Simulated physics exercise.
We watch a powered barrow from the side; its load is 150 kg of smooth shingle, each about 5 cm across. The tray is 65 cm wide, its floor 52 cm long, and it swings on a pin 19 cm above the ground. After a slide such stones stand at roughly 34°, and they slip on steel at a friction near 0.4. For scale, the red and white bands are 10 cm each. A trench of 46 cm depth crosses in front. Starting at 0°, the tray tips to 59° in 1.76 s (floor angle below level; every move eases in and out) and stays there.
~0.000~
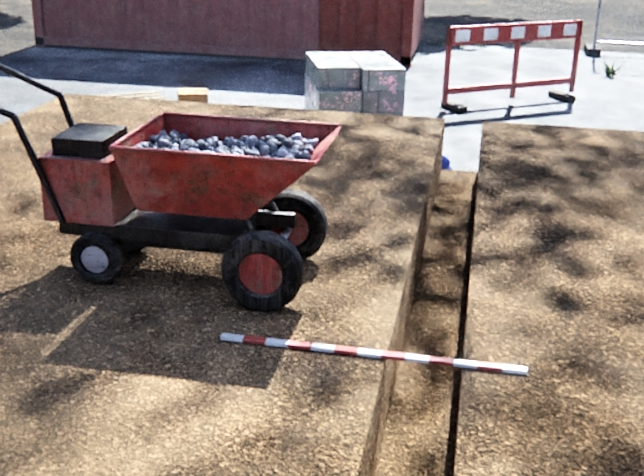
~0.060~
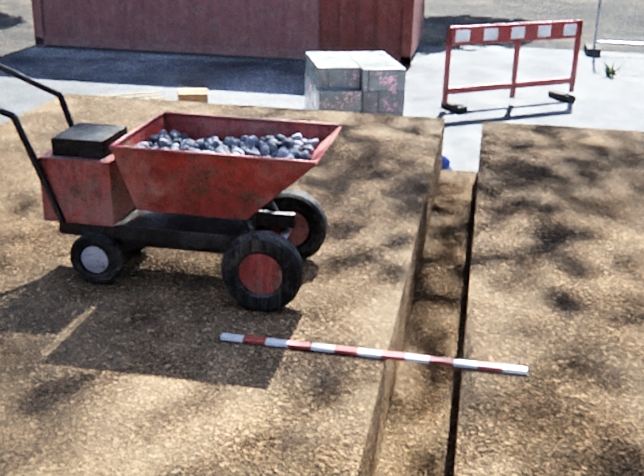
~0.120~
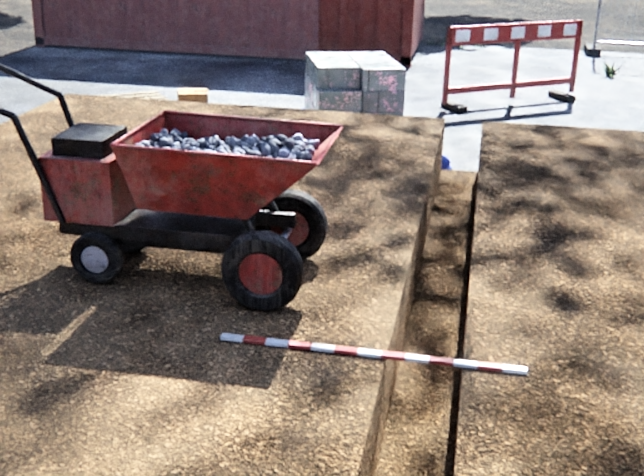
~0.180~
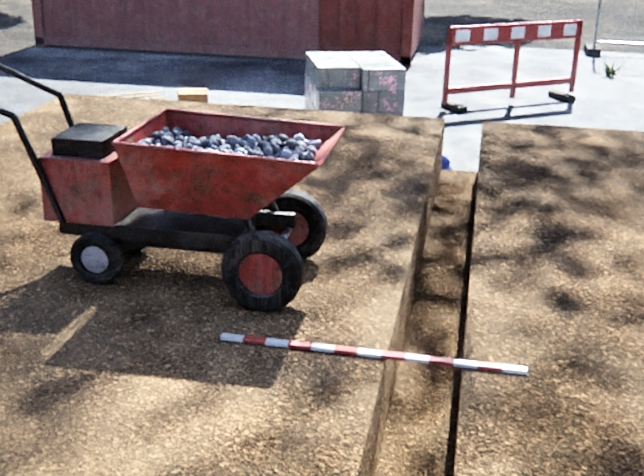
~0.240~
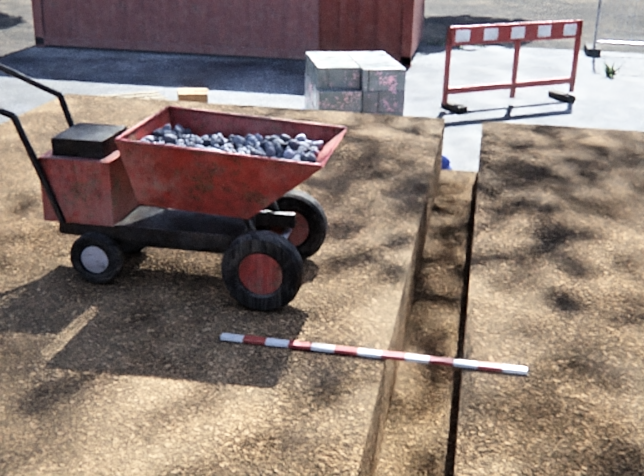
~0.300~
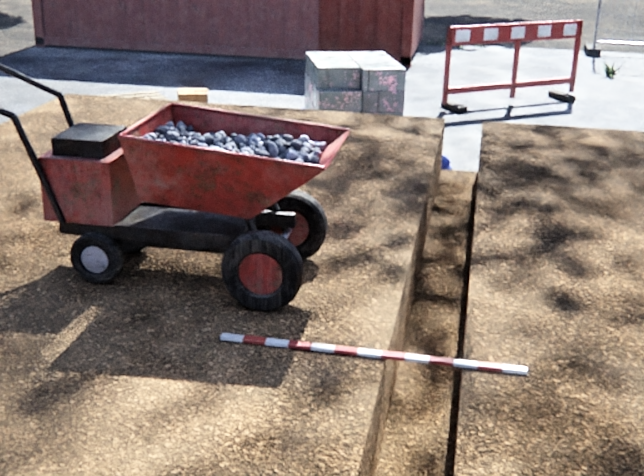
On sunlit, shadow-dappled brown ground beside grey paving, a powered barrow is seen from the side and slightly above. The red barrow stands at left with black handles and a tray of grey stones, a red-and-white banded pole and narrow trench to its right, pale blocks, a barrier and a red container behind. The tray, level at first, slowly tilts slightly down toward the right, its stones barely shifting, while the barrow's wheels and the camera stay still.
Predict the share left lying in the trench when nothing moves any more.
Roughly 91 per cent ends in the trench.
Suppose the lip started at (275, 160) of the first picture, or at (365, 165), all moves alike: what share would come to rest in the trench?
About 85 and 40 per cent.
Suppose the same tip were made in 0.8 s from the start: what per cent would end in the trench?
It would be near 75 per cent.
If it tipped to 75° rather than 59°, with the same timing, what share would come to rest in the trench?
Then about 95 per cent.
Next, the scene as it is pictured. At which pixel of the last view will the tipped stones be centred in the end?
Around (436, 363).
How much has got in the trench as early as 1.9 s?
About 40 per cent by then.
After 1.3 s the floor is at 50°; 100 % in the tray; the foremost stones are at (398, 230).
After 1.9 s the floor is at 59°; 56 % in the tray, 1 % short of the trench, 41 % in the trench, 2 % past the trench; the foremost stones are at (490, 300).
After 2.2 s the floor is at 59°; 27 % in the tray, 64 % in the trench, 9 % past the trench; the foremost stones are at (571, 311).
After 4.2 s the floor is at 59°; 0 % in the tray, 91 % in the trench, 9 % past the trench; the foremost stones are at (630, 325).
